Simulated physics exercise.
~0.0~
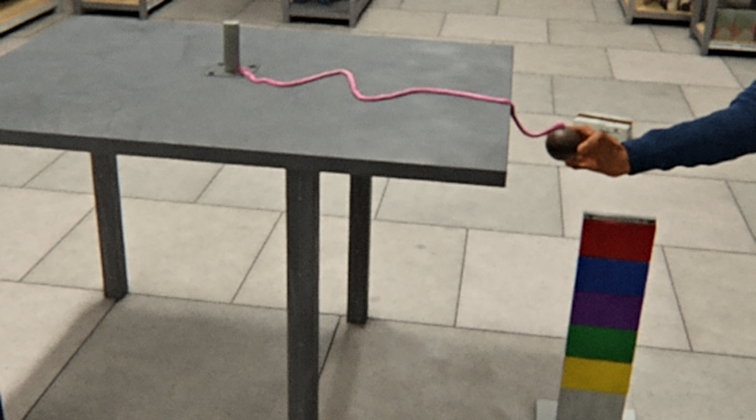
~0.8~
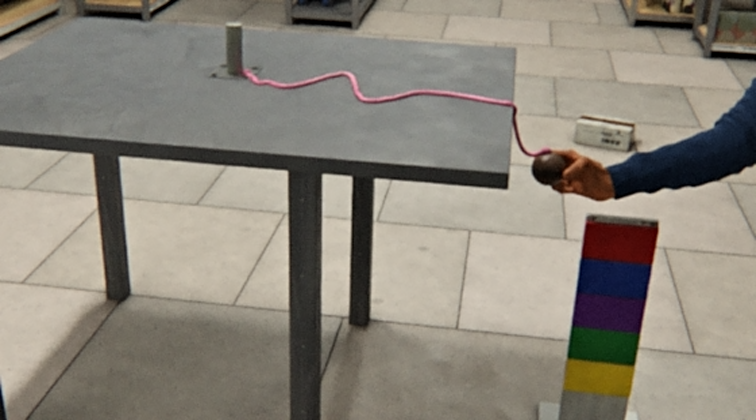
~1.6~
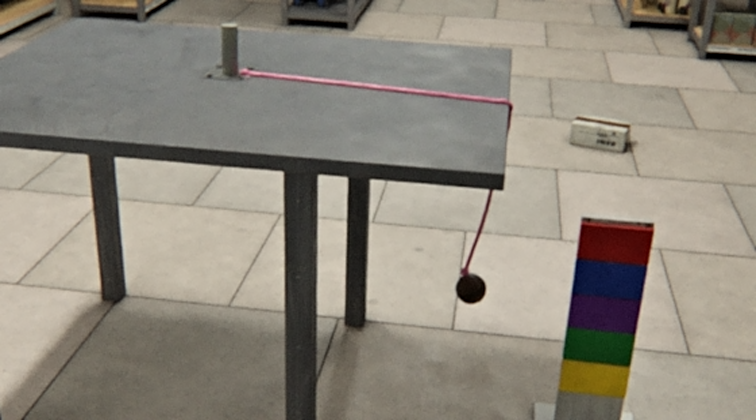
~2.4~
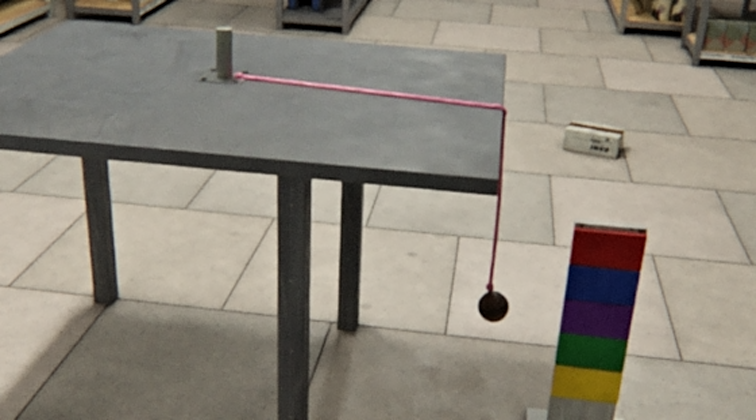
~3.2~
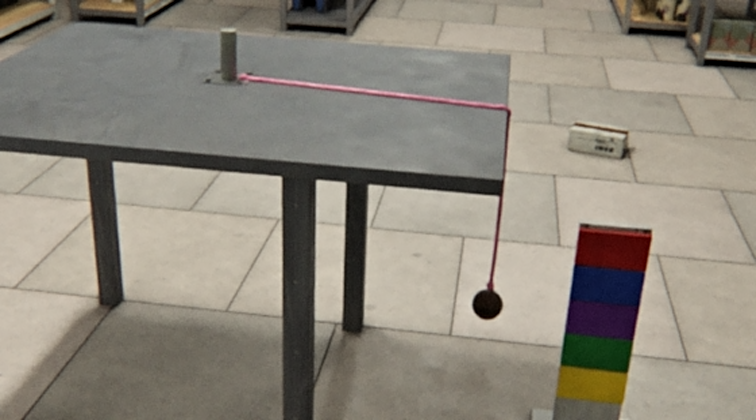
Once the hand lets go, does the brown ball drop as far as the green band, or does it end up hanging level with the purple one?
It ends up hanging level with the purple band, held by the pink cord that runs taut from the post over the table's edge.
